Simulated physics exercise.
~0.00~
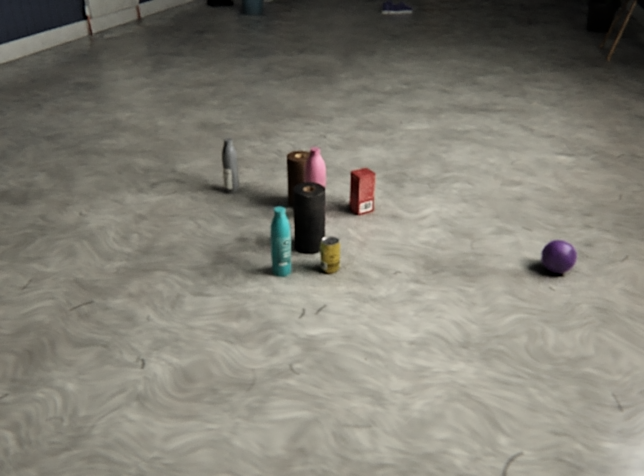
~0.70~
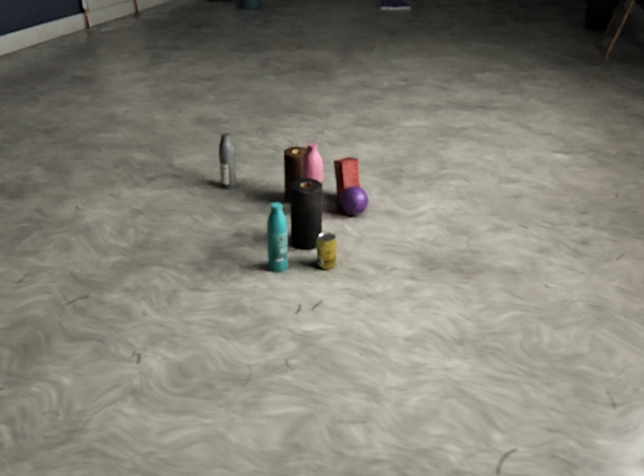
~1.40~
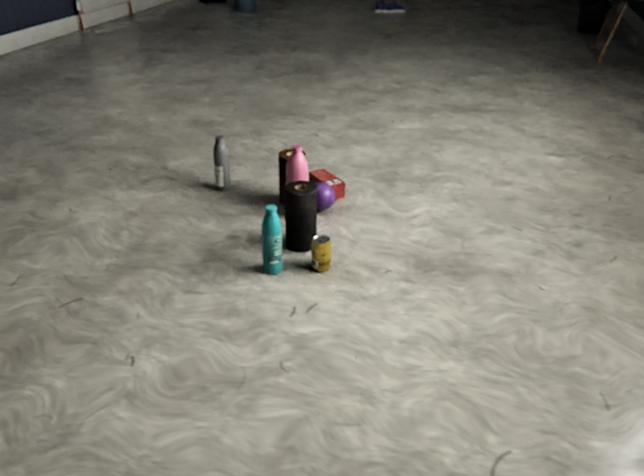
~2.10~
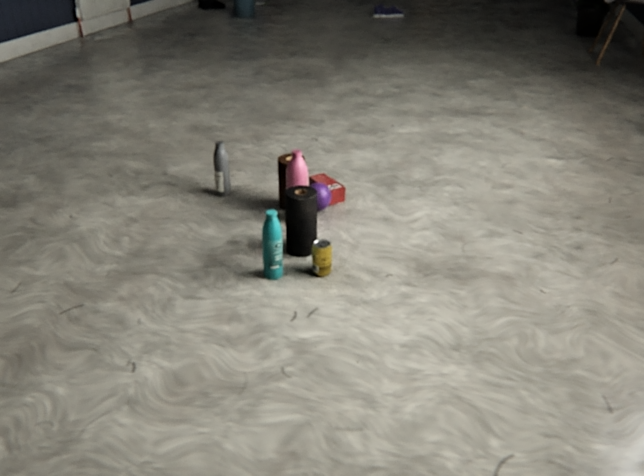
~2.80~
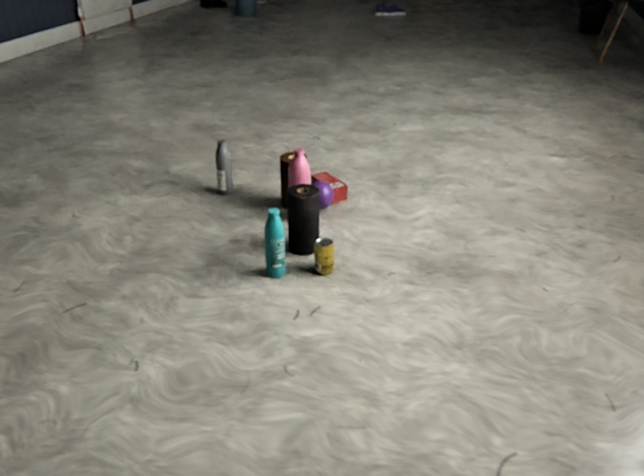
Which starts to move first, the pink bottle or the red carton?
The red carton starts to move first, already leaning while the pink bottle is still in its place.
